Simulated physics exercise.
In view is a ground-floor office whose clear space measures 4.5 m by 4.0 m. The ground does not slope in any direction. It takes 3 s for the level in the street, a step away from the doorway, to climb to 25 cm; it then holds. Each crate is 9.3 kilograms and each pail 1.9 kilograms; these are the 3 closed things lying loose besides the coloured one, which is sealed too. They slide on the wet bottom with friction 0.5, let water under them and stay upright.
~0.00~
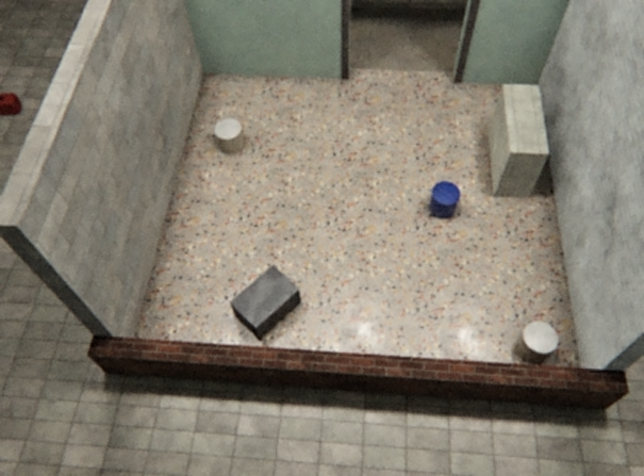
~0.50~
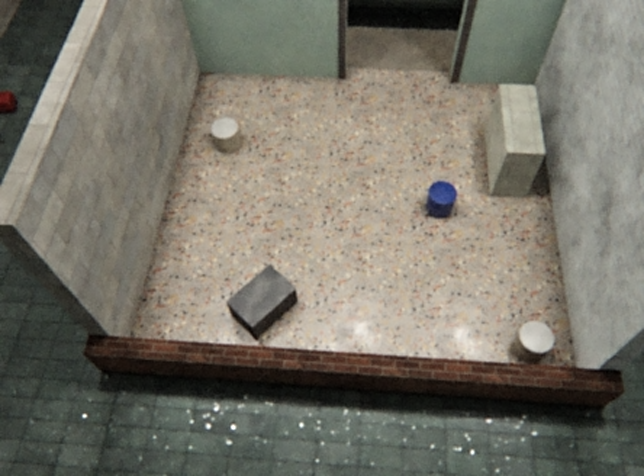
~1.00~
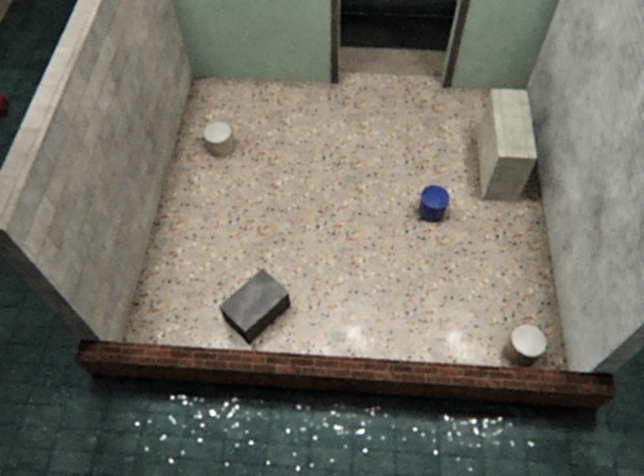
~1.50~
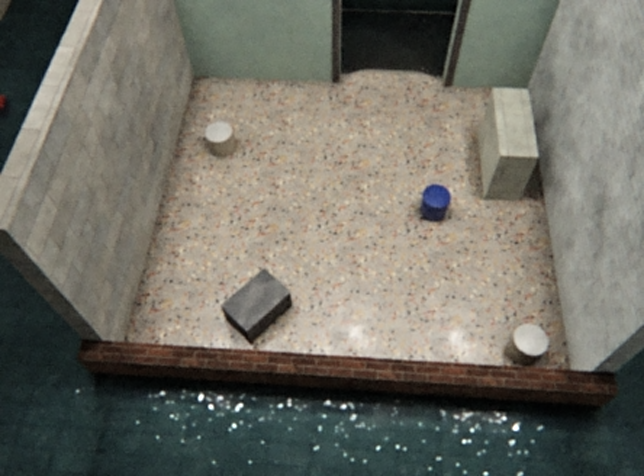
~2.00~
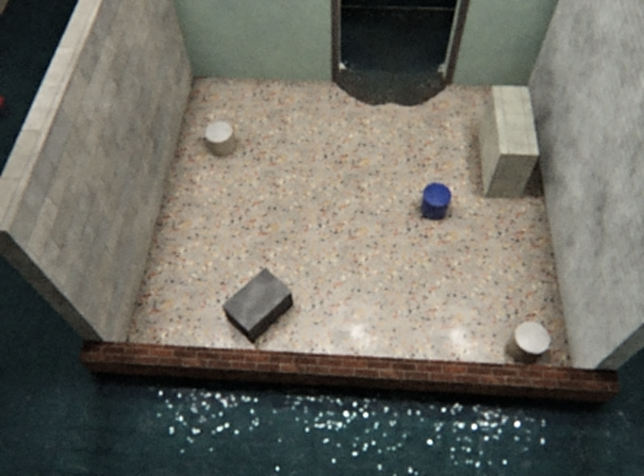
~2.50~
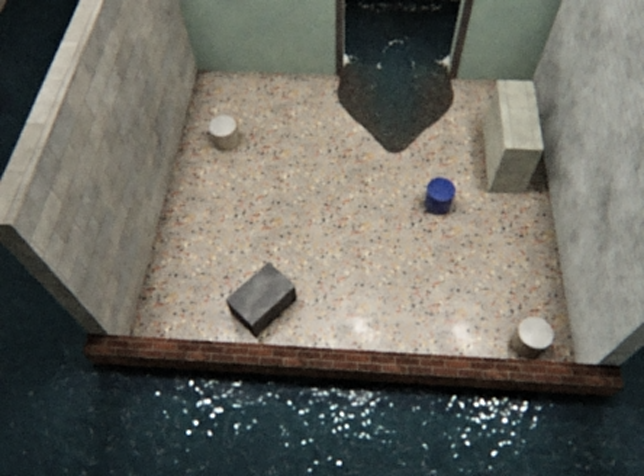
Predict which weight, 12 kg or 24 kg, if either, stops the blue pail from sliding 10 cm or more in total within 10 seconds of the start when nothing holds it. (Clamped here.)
My prediction: Only 24 kg does.
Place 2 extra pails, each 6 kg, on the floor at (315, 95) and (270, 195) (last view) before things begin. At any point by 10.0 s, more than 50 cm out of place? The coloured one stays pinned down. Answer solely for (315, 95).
Its shift comes out smaller than that.
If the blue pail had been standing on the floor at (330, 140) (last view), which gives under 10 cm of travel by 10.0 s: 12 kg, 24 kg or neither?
Note: Heavier only OK.
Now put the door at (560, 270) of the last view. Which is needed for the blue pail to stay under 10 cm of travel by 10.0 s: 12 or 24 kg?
So only the heavy mass does it.
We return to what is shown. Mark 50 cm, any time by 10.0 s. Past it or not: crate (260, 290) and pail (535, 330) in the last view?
First above the mark, second within the mark.
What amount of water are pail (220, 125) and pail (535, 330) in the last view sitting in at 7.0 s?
Depths: Near 2 cm, then near 11 cm.
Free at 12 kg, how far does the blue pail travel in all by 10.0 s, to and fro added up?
Adding it all up, something like 200 cm.
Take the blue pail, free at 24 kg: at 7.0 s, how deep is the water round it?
8 cm, roughly.
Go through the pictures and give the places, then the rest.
In the first frame, the blue pail at (446, 193), on the bottom; 0.0 m2 under water; 0 of 4 have shifted.
In the second frame, the blue pail at (443, 192), on the bottom; water covers 0.0 m2; 0 of 4 have shifted.
In the third frame, the blue pail at (435, 196) rests on the ground; water covers 0.0 m2; 0 of 4 have shifted.
In the fourth frame, the blue pail at (437, 196) rests on the ground; water covers 0.0 m2; 0 of 4 have shifted.
In the fifth frame, the blue pail at (437, 194), on the bottom; water covers 0.5 m2; 0 of 4 have shifted.
In the sixth frame, the blue pail at (441, 189) rests on the ground; water covers 1.3 m2; 0 of 4 have shifted.
After 3.5 s the blue pail would be 0 cm from its start with 12 kg and 0 cm from its start with 24 kg; 4 cm of water round it then.
After 4.5 s the blue pail would be 14 cm from its start with 12 kg and 0 cm from its start with 24 kg; 9 cm of water round it then.
After 7.0 s the blue pail would be 63 cm from its start with 12 kg and 0 cm from its start with 24 kg; 8 cm of water round it then.
After 10.0 s the blue pail would be 159 cm from its start with 12 kg and 0 cm from its start with 24 kg; 13 cm of water round it then.
